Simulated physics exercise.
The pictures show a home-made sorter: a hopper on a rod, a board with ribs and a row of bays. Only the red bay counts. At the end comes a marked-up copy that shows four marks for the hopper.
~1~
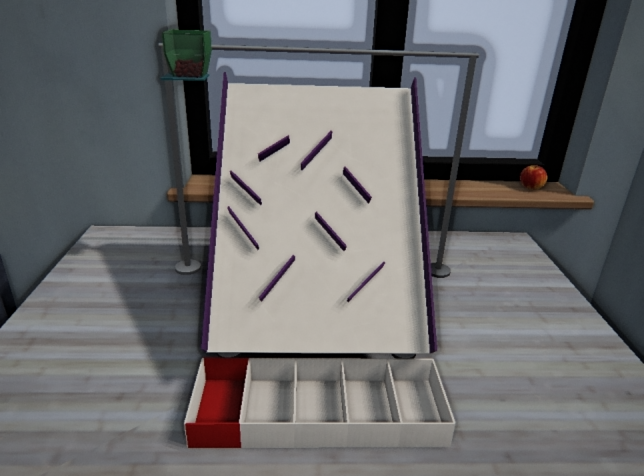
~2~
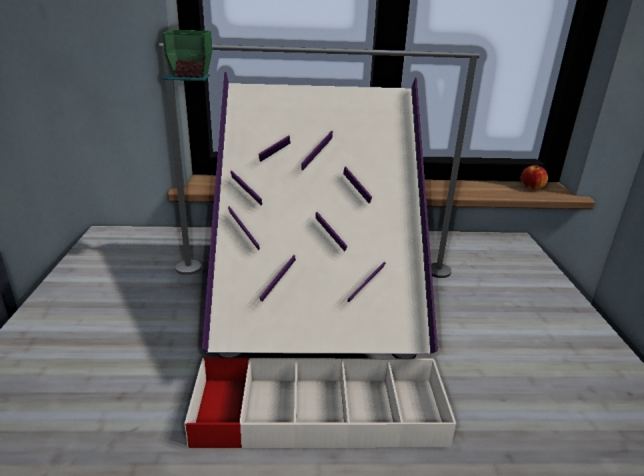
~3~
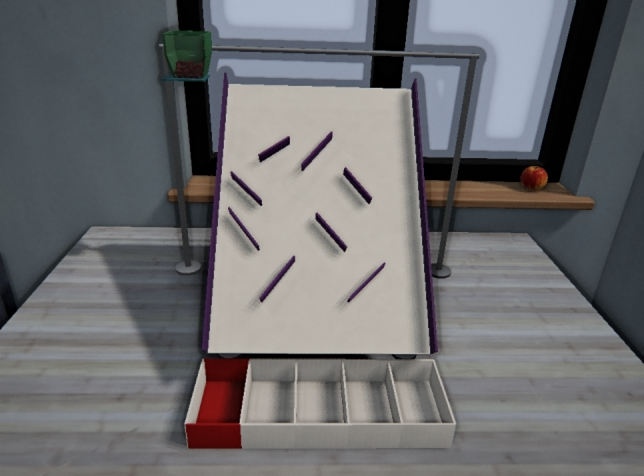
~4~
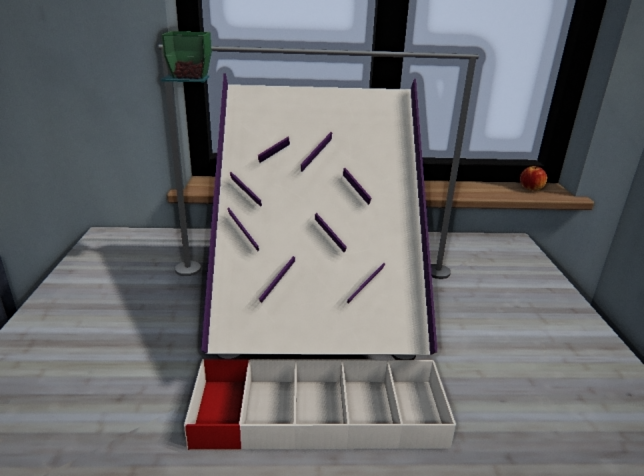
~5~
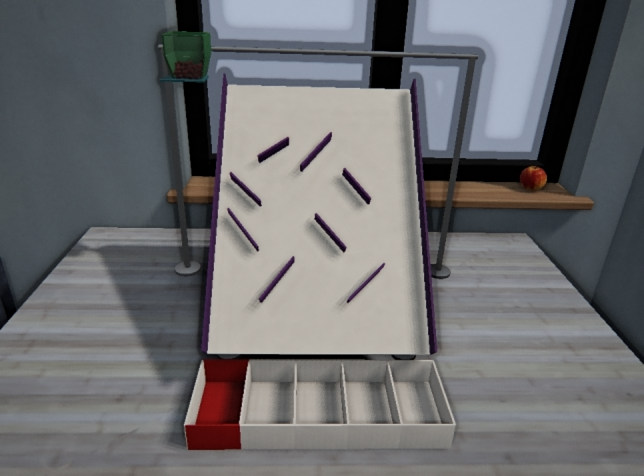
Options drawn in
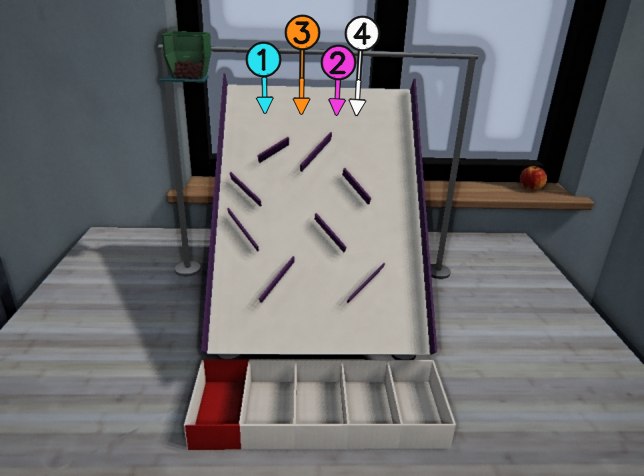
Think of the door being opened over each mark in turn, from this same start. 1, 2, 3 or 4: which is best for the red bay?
3 beats the others.
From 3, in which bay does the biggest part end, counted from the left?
The first from the left.
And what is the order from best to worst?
Best to worst: 3, 1, 2, 4.
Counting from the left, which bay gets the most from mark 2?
The fifth.
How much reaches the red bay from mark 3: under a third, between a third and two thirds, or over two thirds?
Over two thirds.
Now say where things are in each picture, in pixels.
Hopper at (190, 68), kidney beans, door shut, in the first picture.
Ribs (259, 155) to (290, 136), (302, 164) to (332, 131), (231, 171) to (261, 199), in the second picture.
Ribs (345, 167) to (372, 198), (228, 207) to (258, 246), (316, 213) to (347, 247), in the third picture.
Ribs (260, 299) to (294, 256), (349, 300) to (385, 263), in the fourth picture.
Red bay at (214, 435), number 1 of 5 from the left, in the fifth picture.
On the marked copy, mark 1 meets the board at (264, 107); mark 2 meets the board at (336, 109); mark 3 meets the board at (301, 108); mark 4 meets the board at (356, 109).
With 1, most in the red bay, a small part in other bays, a small part held on the board.
With 2, about a third in the red bay, about two thirds in other bays.
With 3, all in the red bay.
With 4, none in the red bay, nearly all in other bays, a stray few outside the box.
